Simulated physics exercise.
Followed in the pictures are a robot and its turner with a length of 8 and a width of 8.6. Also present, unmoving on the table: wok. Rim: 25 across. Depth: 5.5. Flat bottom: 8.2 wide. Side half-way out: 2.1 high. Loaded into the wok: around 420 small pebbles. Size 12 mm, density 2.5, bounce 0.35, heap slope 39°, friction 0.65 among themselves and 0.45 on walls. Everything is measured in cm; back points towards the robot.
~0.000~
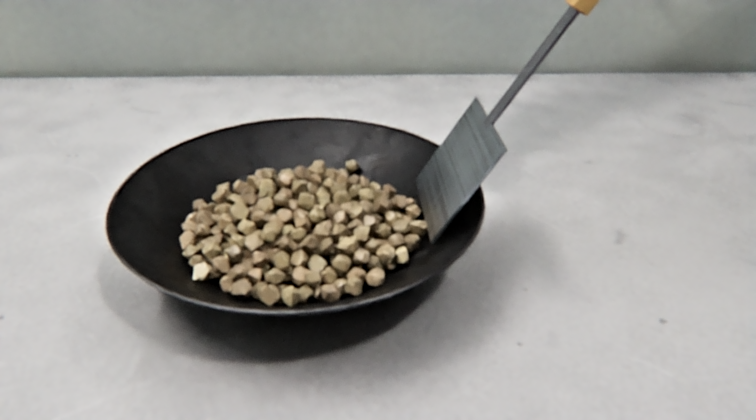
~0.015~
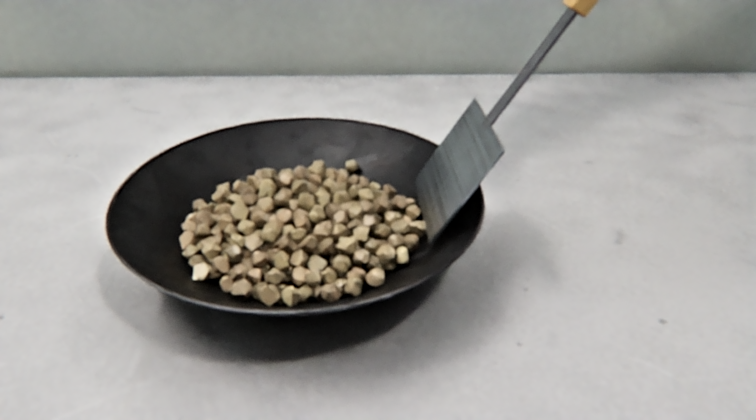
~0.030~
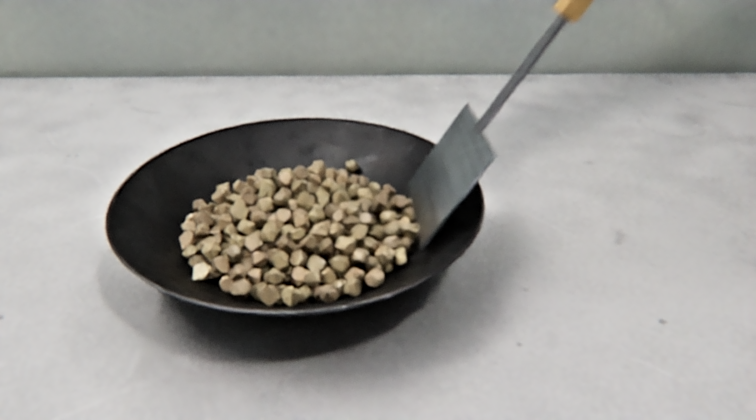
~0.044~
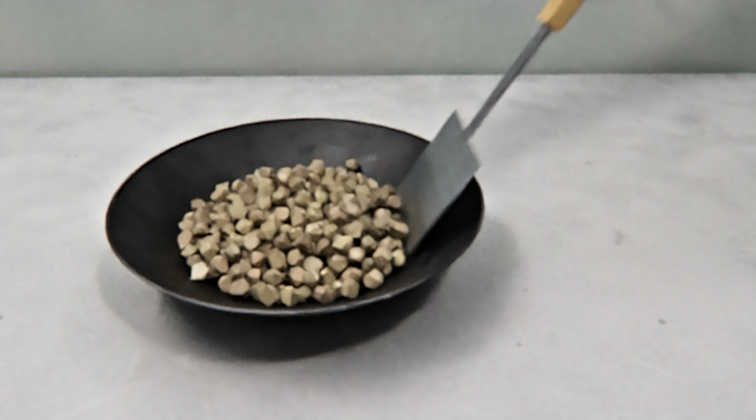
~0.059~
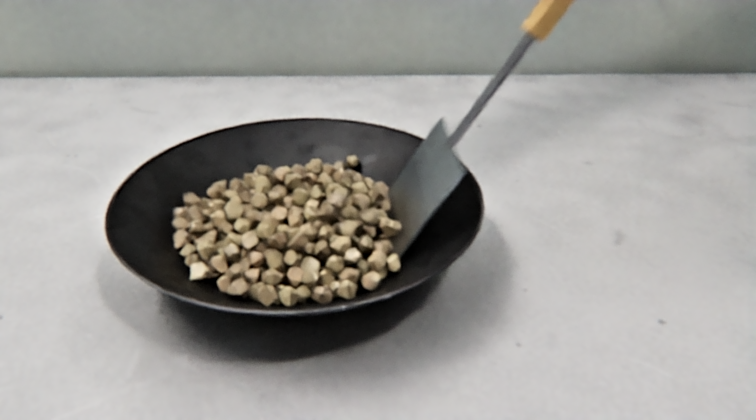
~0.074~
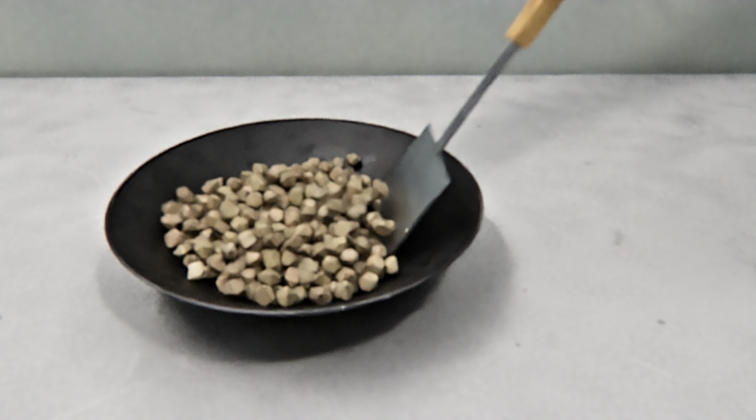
A metal turner with a wooden handle reaches in from the upper right and slides leftward and slightly down inside a black wok, nudging the heap of pebbles to the left. The wok, filled with small tan-brown pebbles, sits left of centre on a pale grey tabletop before a grey-green wall. The view looks down at an angle and stays still.
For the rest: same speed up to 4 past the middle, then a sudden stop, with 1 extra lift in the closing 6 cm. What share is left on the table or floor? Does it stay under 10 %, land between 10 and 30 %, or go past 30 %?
It lands between 10 and 30 %.
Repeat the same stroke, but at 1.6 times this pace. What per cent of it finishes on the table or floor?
I'd put it around 25 per cent.
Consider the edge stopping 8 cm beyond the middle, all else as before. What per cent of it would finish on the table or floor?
In that case around 50 per cent.
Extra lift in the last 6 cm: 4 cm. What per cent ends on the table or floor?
Result: Approx. 10 %.
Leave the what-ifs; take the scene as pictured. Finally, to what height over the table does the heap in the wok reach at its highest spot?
It reaches about 8.0 cm.
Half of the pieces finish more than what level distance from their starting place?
I'd guess close to 7 centimetres.
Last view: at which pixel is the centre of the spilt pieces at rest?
My best guess is near (67, 257).
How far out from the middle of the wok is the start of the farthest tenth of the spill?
Around 25 centimetres from the centre.
After 0.13 s, sloping 59°, highest piece 7 above the table; 421 in the wok.
After 0.18 s, sloping 59°, highest piece 11 above the table; 417 in the wok, 4 on the blade or in flight.
After 0.40 s, sloping 59°, highest piece 16 above the table; 364 in the wok, 53 on the table or floor, 4 on the blade or in flight.
After 1.45 s, sloping 59°, highest piece 8 above the table; 361 in the wok, 60 on the table or floor.
In the end, 361 in the wok, 60 on the table or floor. That is 14 % on the table or floor.
